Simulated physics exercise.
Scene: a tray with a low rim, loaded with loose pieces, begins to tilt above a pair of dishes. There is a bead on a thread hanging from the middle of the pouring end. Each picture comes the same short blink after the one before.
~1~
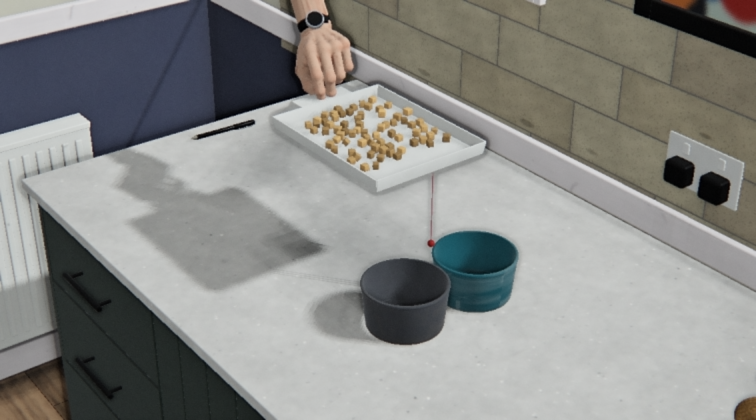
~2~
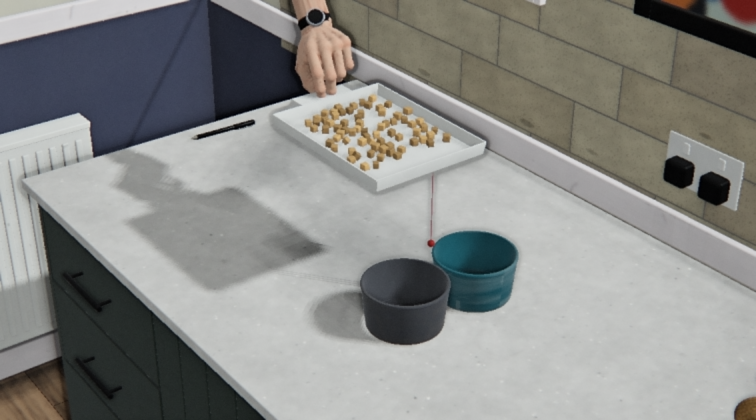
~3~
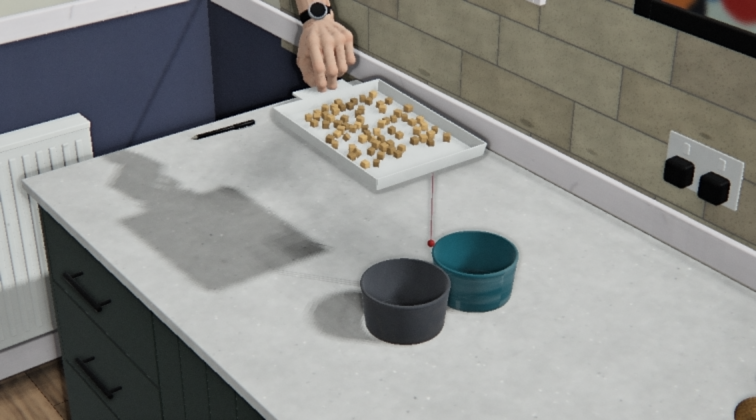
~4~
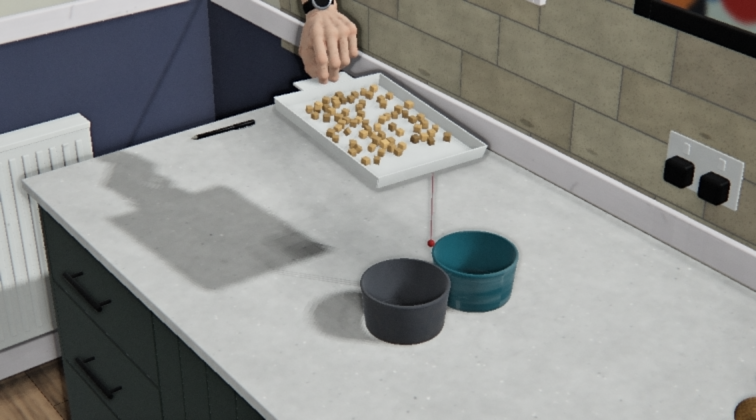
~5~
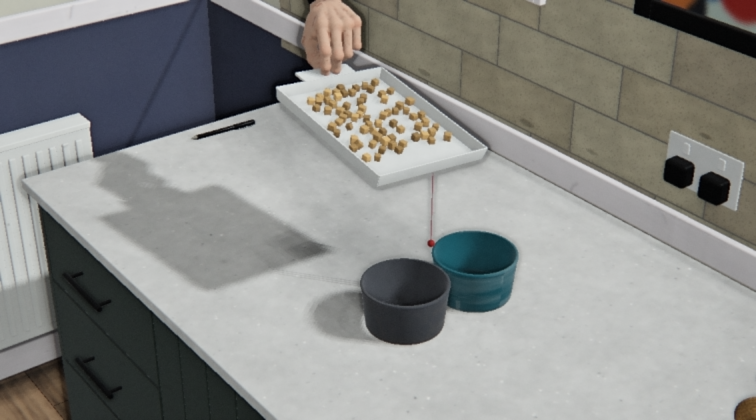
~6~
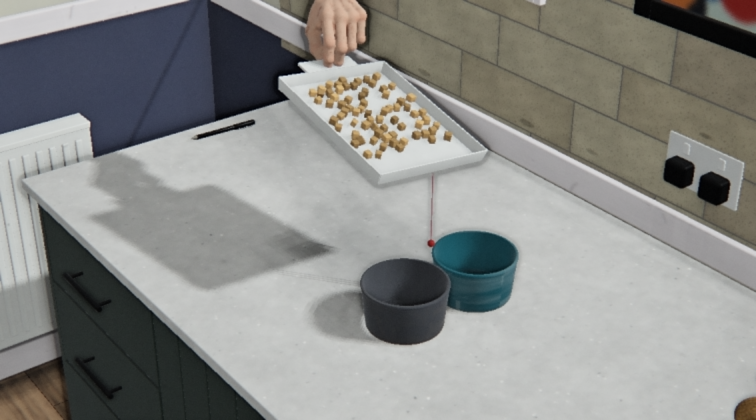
On a kitchen worktop, a hand slowly raising the back of a white tray of small wooden cubes above grey and teal dishes.
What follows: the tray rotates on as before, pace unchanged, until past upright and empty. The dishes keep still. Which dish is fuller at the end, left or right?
Bigger share: Right.
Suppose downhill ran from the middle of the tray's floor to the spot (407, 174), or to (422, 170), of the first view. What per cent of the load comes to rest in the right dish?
In order: About 10, then 40 percent.
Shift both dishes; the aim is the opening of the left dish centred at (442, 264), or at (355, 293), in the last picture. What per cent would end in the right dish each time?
In turn 60 and 10 in a hundred.
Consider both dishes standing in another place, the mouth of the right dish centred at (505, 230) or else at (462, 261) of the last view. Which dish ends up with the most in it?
The first time it's the right-side dish, the second time it's the right-side dish.
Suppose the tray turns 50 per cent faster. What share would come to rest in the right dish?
Roughly 60%.
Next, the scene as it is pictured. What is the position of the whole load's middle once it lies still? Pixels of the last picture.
Close to (488, 281) in the last view.
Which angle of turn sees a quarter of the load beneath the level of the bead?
Roughly 115 degrees.
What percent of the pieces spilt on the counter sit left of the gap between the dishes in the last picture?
Left portion: Around 10 %.
Soon after the last picture, tray tipped steeply; nearly all on the tray; a stray few in the air.
A little later, tray tipped right over; most on the tray; a small part in the right dish; a small part outside both.
Later still, tray tipped past a quarter turn; about two thirds in the right dish; about a third outside both.
At rest, tray tipped past a quarter turn; none in the left dish; about two thirds in the right dish; about a third outside both.
